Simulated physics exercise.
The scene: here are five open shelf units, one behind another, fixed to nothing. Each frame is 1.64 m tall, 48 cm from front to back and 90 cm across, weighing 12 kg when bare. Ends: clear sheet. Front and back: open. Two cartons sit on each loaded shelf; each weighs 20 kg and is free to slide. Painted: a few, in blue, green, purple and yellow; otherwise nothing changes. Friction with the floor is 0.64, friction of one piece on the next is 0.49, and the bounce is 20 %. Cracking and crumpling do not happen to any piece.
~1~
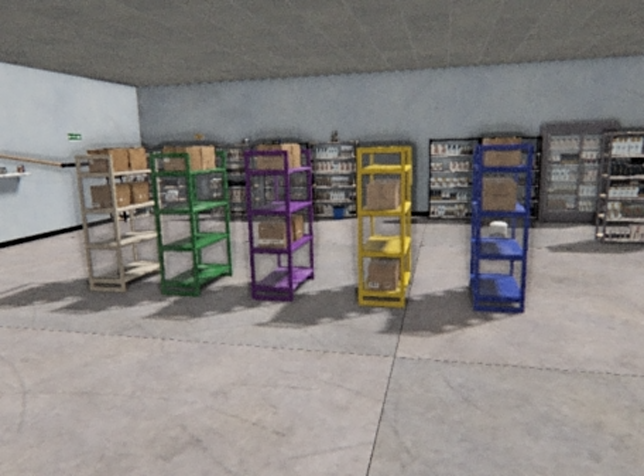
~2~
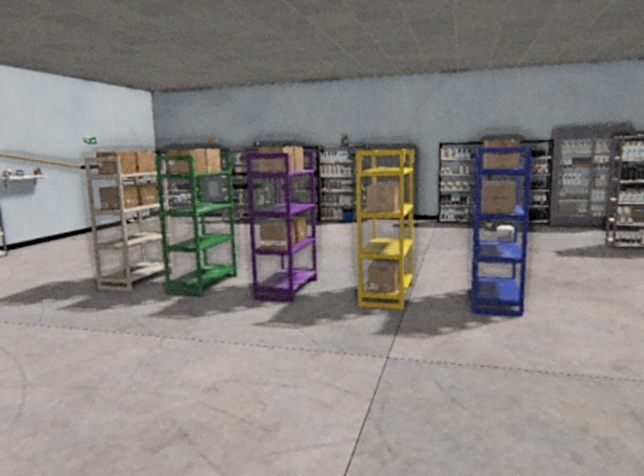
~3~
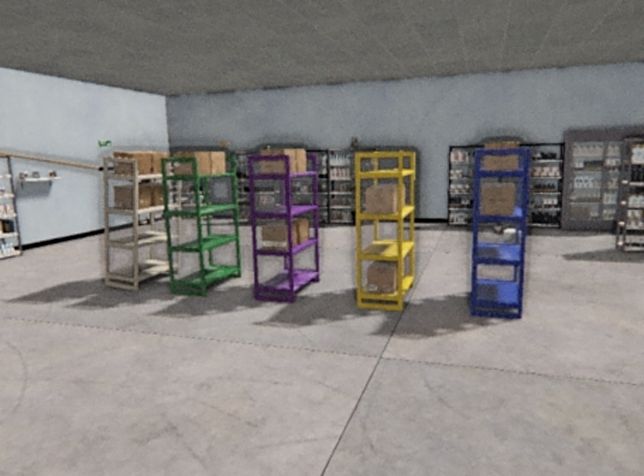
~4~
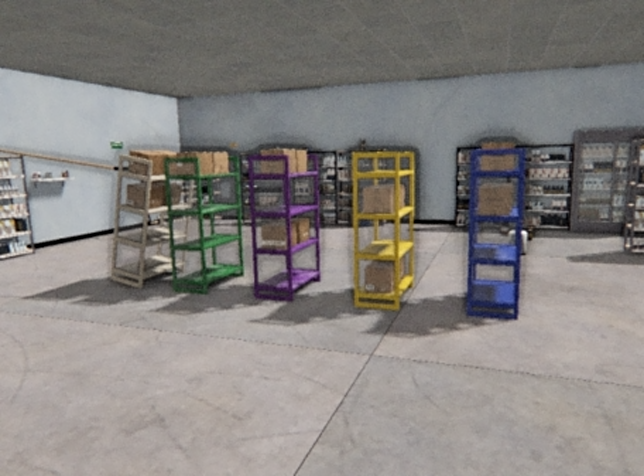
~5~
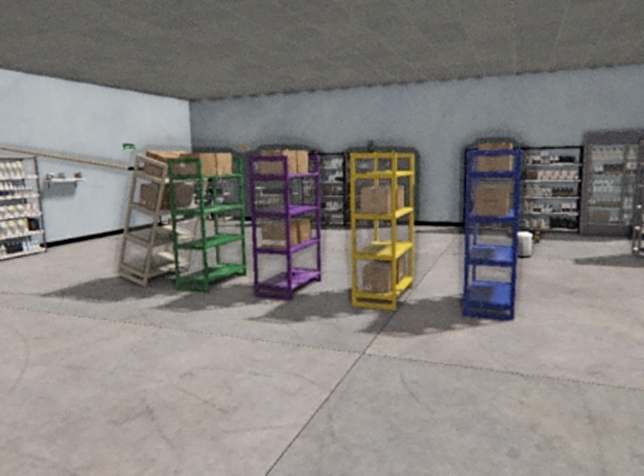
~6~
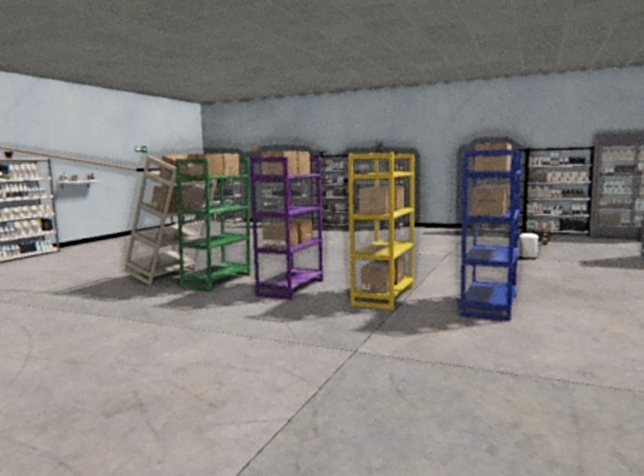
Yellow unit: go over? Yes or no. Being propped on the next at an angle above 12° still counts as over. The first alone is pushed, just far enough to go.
Yes.
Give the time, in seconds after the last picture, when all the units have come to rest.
Roughly 4.0 seconds.
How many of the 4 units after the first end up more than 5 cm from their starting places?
Total tallied: 4.
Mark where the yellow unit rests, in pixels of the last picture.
About (473, 248) in the last picture.
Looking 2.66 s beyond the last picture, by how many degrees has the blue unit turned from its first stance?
Angle at that time, about 40 degrees.
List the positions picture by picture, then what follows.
In the first picture (places mark the middle of the side facing us; the camera moves round a little), pole end (62, 166) 14 cm from the first unit; yellow unit (381, 229); green unit (213, 220); purple unit (269, 228); the rest undisturbed.
Pole end (82, 167) pushing; yellow unit (380, 231), in the second picture.
Pole end (100, 169) pushing; yellow unit (379, 233); the rest undisturbed, in the third picture.
Pole end (115, 169) pushing; yellow unit (376, 232); the rest undisturbed, in the fourth picture.
Pole end (129, 169) pushing; yellow unit (373, 233); the rest undisturbed, in the fifth picture.
Pole end (137, 170) stopped; yellow unit (371, 233); green unit (231, 222); blue unit (487, 237); the rest undisturbed, in the sixth picture.
Then, 1.46 s after the last picture, 6 cartons spilt or dropped; 2 of the 4 other units over; yellow unit leaning 4°; green unit leaning 48°.
Then, 2.66 s after the last picture, 14 cartons spilt or dropped; 4 of the 4 other units over; yellow unit leaning 53°; green unit leaning 64°.
At rest, 16 cartons spilt or dropped; 4 of the 4 other units over; yellow unit leaning 67°; blue unit leaning 74°; green unit leaning 65°. Not one is left standing. As the last picture would show them, middles, yellow unit near (473, 248), blue unit near (625, 271).
